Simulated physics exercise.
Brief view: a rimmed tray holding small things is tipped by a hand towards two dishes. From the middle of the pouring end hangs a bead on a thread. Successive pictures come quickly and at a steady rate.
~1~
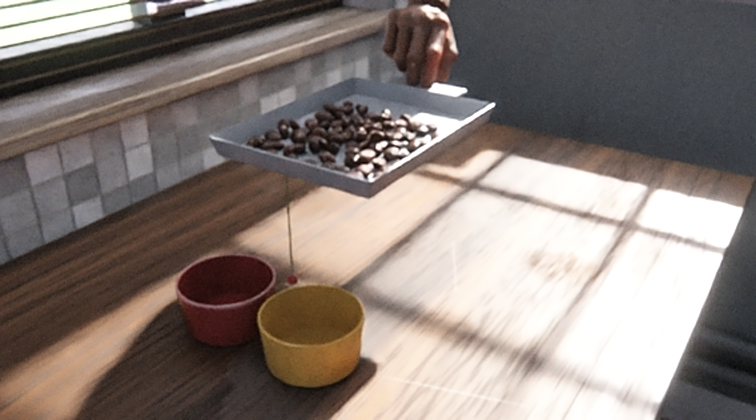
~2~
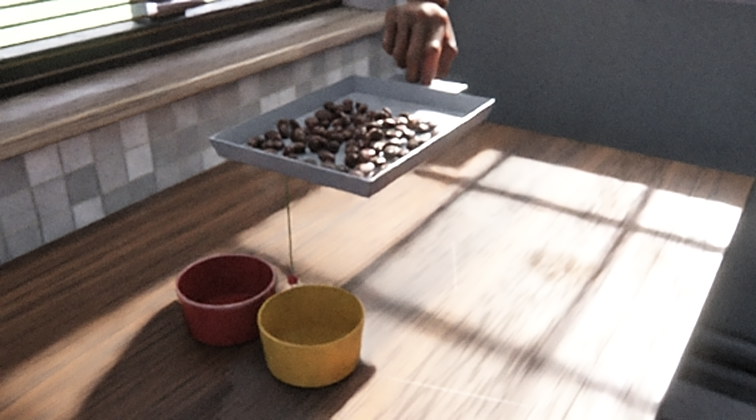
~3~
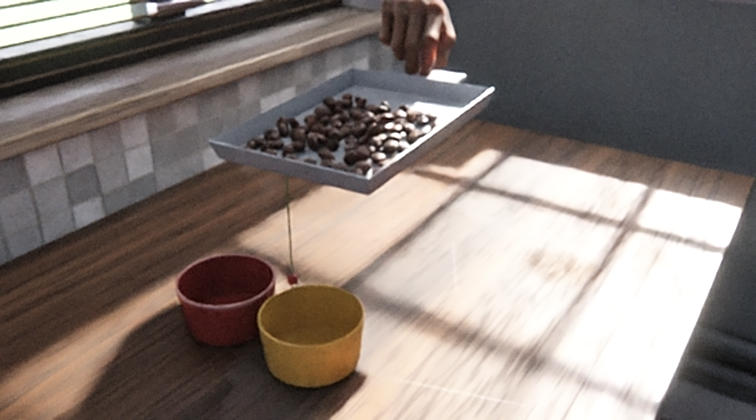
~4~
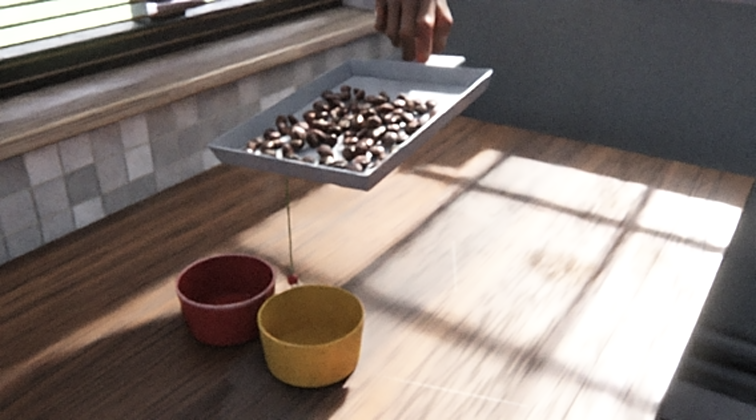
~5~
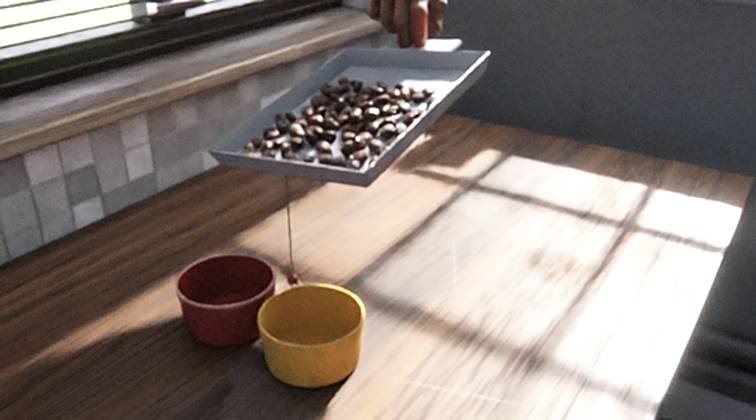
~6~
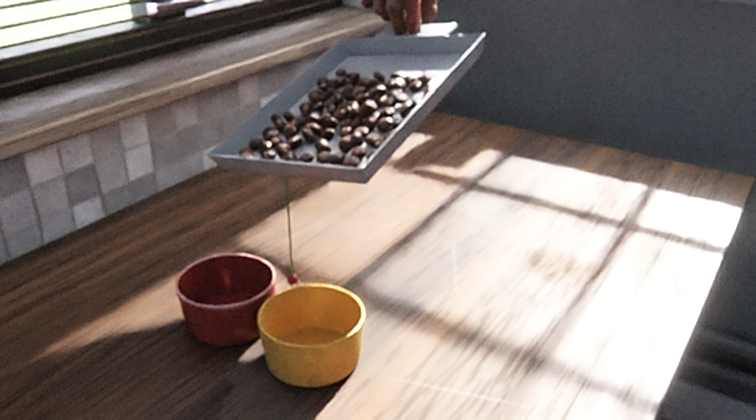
In this clip, a hand at the far edge of a gray rimmed tray of small brown pieces gradually raises that side, tilting the tray toward its near left corner above a red dish and a yellow dish on a wooden table.
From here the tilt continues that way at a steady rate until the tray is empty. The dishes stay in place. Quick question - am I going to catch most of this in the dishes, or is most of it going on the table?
Most likely the lost part will be a minority.
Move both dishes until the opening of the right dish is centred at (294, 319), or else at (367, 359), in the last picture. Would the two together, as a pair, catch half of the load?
Well, a majority share the first time and a minority share the next.
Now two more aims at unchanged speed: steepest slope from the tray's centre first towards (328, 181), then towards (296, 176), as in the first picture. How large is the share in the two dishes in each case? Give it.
The first try yields 40 percent and the second 40 percent.
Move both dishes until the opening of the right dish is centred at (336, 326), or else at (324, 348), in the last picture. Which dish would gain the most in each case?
Result, try one: The dish further left; try two: The dish further left.
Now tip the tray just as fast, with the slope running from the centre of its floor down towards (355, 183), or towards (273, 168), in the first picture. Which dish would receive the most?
Going by the two slopes in order, it's the right-side one and then the left-side one.
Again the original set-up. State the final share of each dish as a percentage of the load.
In the left dish 90 per cent comes to rest, in the right dish 0 per cent.
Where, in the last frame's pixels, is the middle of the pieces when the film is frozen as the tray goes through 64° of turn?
Around (271, 116).
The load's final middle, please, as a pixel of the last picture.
Around (225, 305).
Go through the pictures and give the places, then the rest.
The first picture shows corners of the pouring end at (217, 136) and (369, 178), level; middle of the load at (357, 138), flat chocolate drops; left dish at (193, 320); right dish at (279, 360); bead on its thread at (293, 280).
The second picture shows corners of the pouring end at (217, 137) and (368, 177), level; middle of the load at (357, 137).
The third picture shows corners of the pouring end at (216, 139) and (367, 174), tipped barely, lowest at the left corner; middle of the load at (356, 133).
The fourth picture shows corners of the pouring end at (215, 143) and (365, 171), tipped a little, lowest at the left corner; middle of the load at (355, 126).
The fifth picture shows corners of the pouring end at (215, 148) and (362, 168), tipped a little, lowest at the left corner; middle of the load at (353, 120).
The sixth picture shows corners of the pouring end at (215, 152) and (359, 164), tipped clearly, lowest at the left corner; middle of the load at (351, 114); left dish at (193, 320); right dish at (279, 360).
Soon after the last picture, tray tipped steeply; all on the tray.
A little later, tray tipped past a quarter turn; a small part on the tray; most in the left dish; a small part outside both; a small part in the air.
Later still, tray tipped past a quarter turn; most in the left dish; a small part outside both.
At rest, tray tipped past a quarter turn; none in the right dish; most in the left dish; a small part outside both.
